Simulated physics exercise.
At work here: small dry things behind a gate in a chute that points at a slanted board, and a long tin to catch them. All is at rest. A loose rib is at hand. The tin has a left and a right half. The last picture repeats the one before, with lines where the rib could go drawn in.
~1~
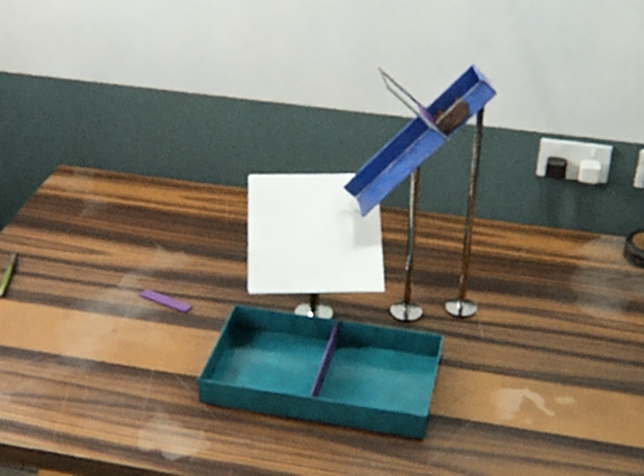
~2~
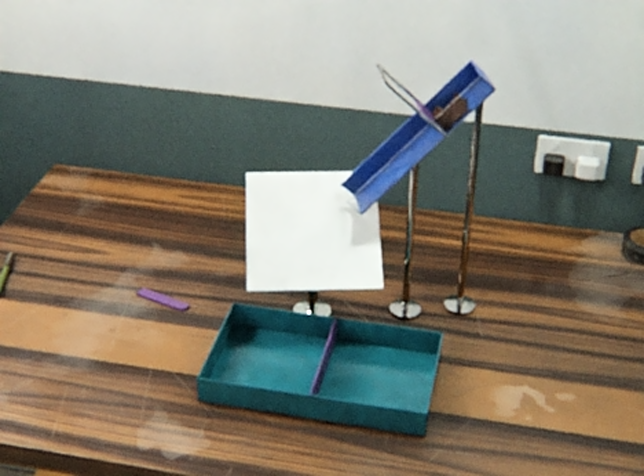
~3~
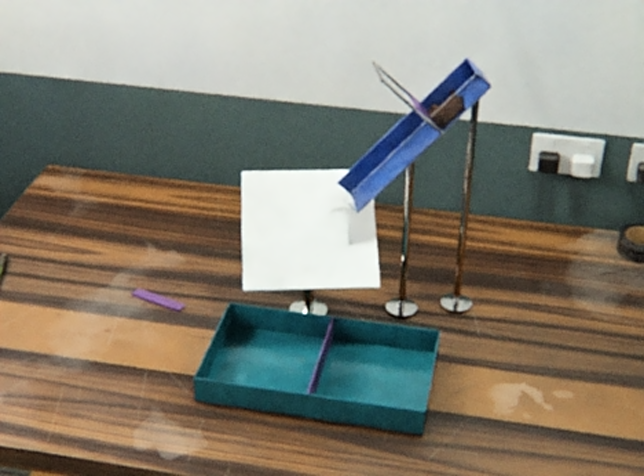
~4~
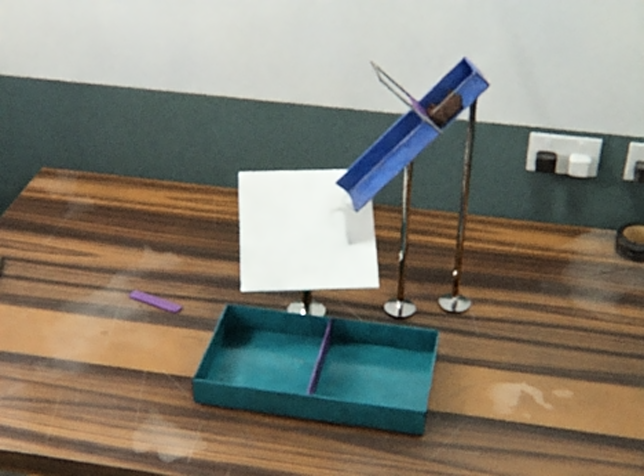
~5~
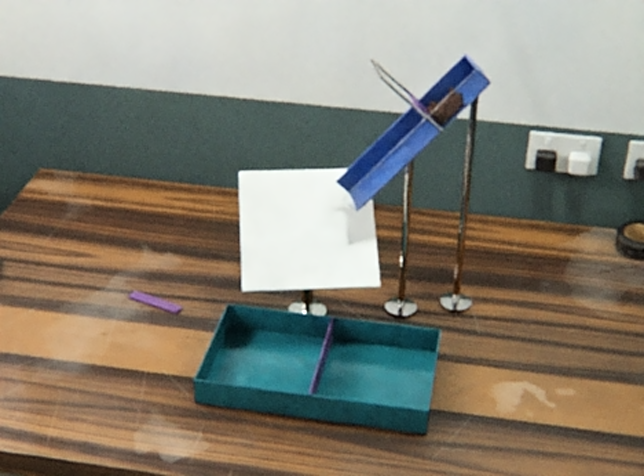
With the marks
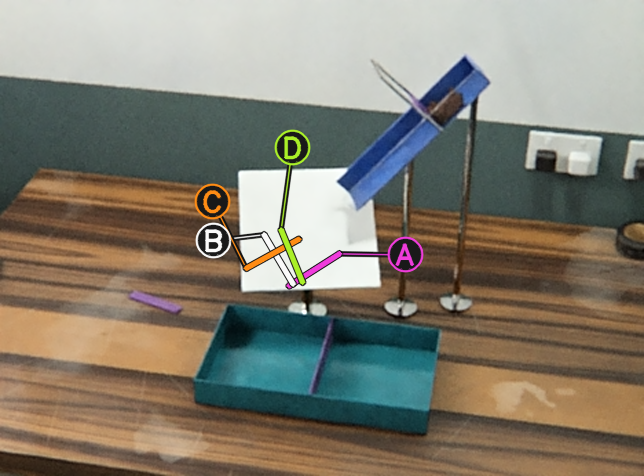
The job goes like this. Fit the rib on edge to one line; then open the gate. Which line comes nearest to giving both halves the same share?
Use line D.
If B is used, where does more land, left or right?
More lands on the left.
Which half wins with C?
Left.
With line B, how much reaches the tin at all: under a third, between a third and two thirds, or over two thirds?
Line B gives over two thirds.
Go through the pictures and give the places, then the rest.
Load behind the gate at (450, 118), allspice berries; lip of the chute at (360, 208), sloping fairly steeply, in the first frame.
Middle of the board at (313, 229), tilted fairly steeply; middle of its low edge at (315, 290); of its high edge at (311, 172), in the second frame.
Front corners of the tin at (194, 378) and (425, 411); front end of its middle wall at (308, 394); gate still shut at (419, 108), in the third frame.
Middle of the load at (443, 111); lip at (353, 204), in the fourth frame.
Middle of the load at (444, 109); lip at (354, 203), in the fifth frame.
On the marked copy, line A from (339, 253) to (289, 285); line B from (264, 234) to (293, 284); line C from (298, 239) to (246, 268); line D from (281, 229) to (302, 282).
Choosing A, of what is caught, all in the left half, none in the right.
Choosing B, of what is caught, nearly all in the left half, a small part in the right.
Choosing C, of what is caught, nearly all in the left half, a small part in the right.
Choosing D, of what is caught, about two thirds in the left half, about a third in the right.
